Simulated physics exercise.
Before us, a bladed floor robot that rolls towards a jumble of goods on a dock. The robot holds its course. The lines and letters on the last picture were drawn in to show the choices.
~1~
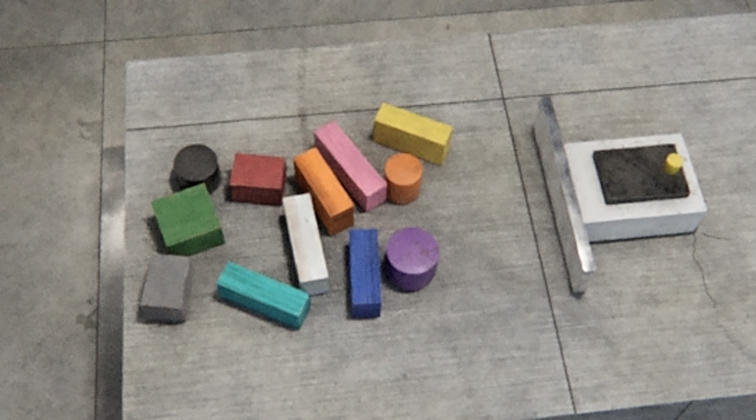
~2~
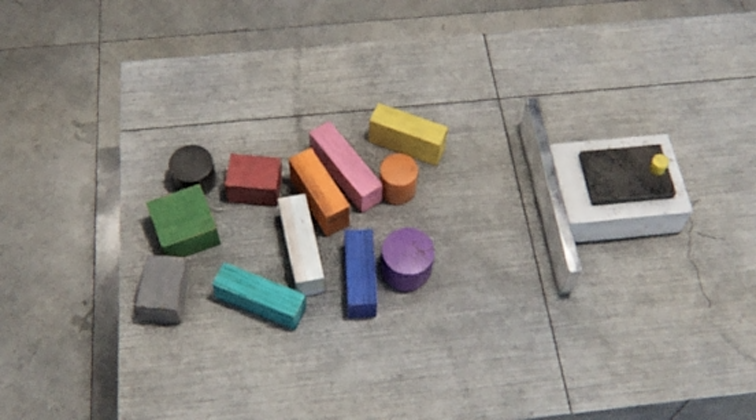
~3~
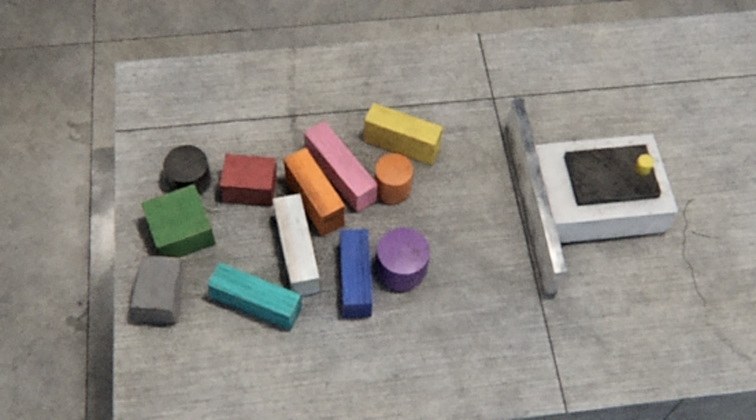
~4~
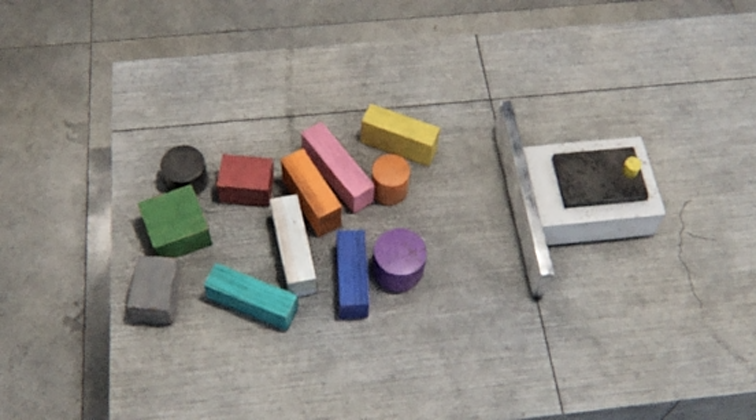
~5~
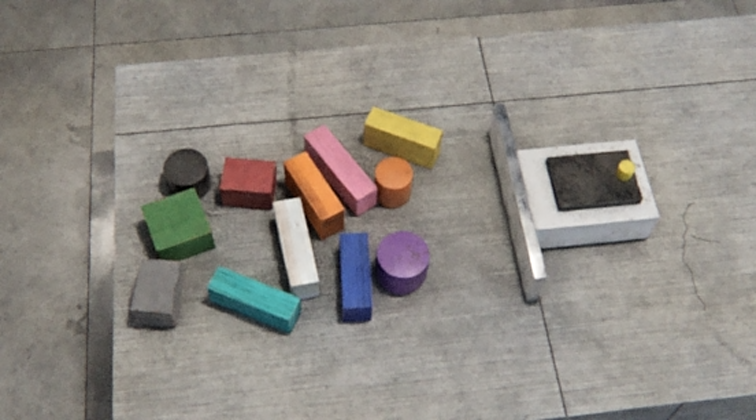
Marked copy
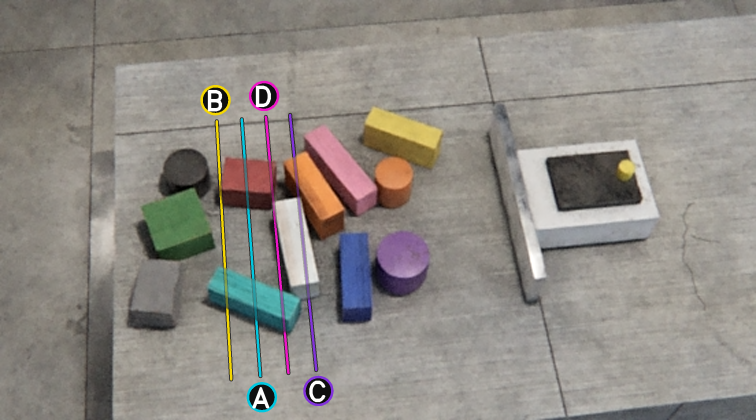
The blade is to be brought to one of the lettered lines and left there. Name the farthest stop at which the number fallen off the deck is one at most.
As far as mark D.
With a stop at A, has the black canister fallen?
Yes.
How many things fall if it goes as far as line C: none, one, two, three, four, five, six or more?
By then, none.
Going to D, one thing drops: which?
The black canister goes over.
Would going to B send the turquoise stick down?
No.
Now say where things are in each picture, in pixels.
The first frame shows pink bar (350, 166); purple canister (411, 259); turquoise stick (264, 296).
The second frame shows robot (621, 174); blue stick (361, 273).
The third frame shows robot (606, 174); grey crate (158, 289).
The fourth frame shows robot (593, 177); yellow bar (400, 136).
The fifth frame shows robot (587, 180); white stick (296, 249); red crate (249, 184); orange canister (394, 183).
On the copy, A at (250, 238); B at (223, 241); C at (302, 233); D at (276, 235).
On D. First, robot (502, 188); yellow bar (374, 137); grey crate (158, 293).
Then, robot (416, 196); black canister (175, 176); red crate (222, 183).
Finally, robot (350, 203); black canister over the edge; green crate (121, 238); one fallen.
By contrast, A drops two; B drops four; C is within the limit but short.
